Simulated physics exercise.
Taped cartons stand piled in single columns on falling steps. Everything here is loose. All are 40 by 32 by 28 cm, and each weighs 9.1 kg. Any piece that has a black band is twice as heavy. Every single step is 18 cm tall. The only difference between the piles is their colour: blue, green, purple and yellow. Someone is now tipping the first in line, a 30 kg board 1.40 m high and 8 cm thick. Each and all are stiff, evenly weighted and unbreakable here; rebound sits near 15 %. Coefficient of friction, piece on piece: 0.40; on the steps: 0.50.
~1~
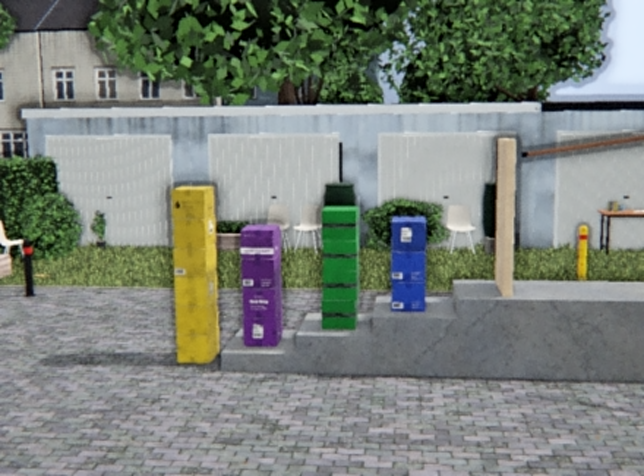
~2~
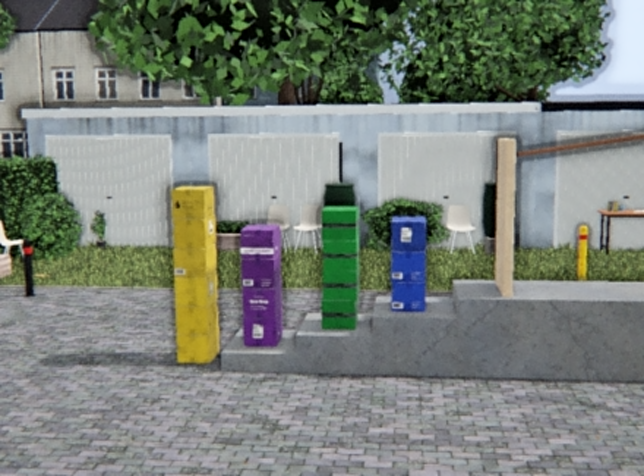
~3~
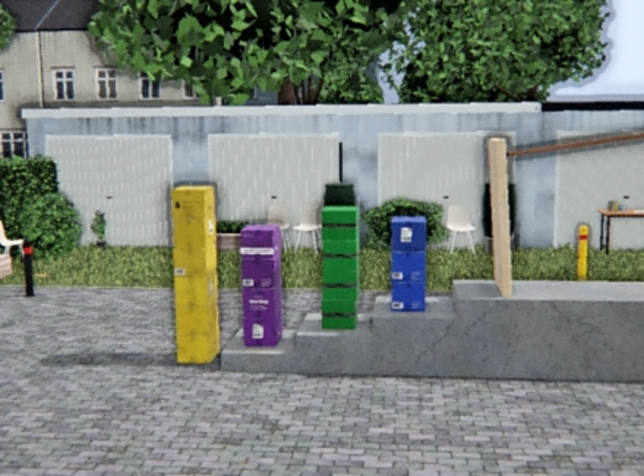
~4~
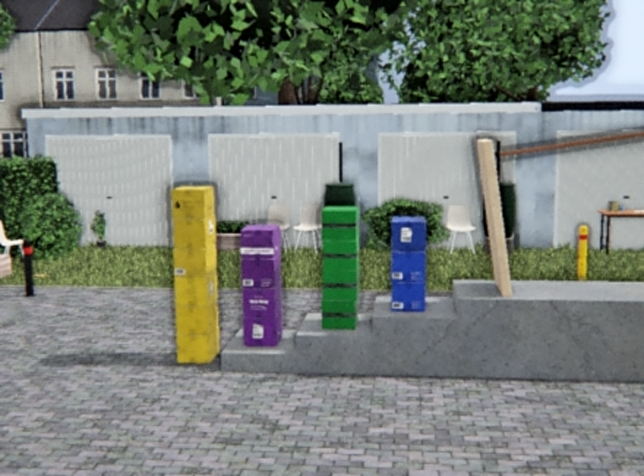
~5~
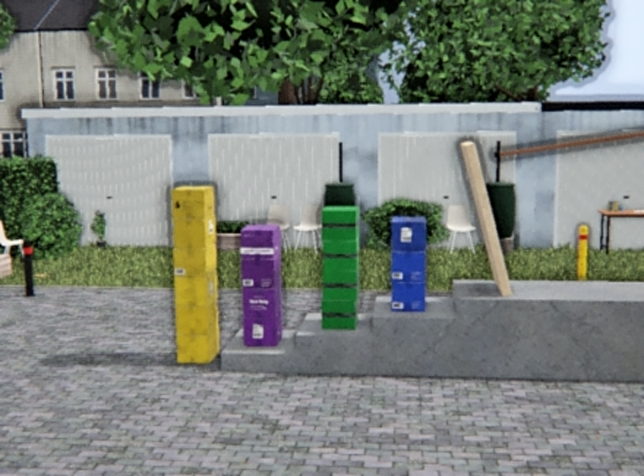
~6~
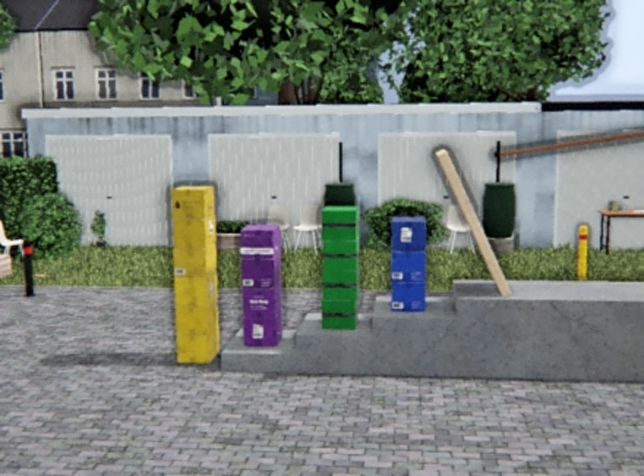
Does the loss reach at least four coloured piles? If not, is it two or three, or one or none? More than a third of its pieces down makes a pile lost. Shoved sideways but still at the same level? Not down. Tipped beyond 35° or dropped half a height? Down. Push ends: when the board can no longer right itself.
No, one or none.
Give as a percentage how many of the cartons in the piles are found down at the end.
The share is about 0 in a hundred.
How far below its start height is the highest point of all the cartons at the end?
Some 0 cm lower.
Then, 0.10 s past the last view, board 34° from upright; none of the 17 cartons down.
Then, 0.22 s past the last view, board 46° from upright; none of the 17 cartons down.
In the end, board 47° from upright; none of the 17 cartons down, 1 disturbed; top blue carton 7 cm from its place; top purple carton unmoved. No coloured pile is wrecked. From the last view, middles, top blue carton near (402, 234), top purple carton near (261, 242).
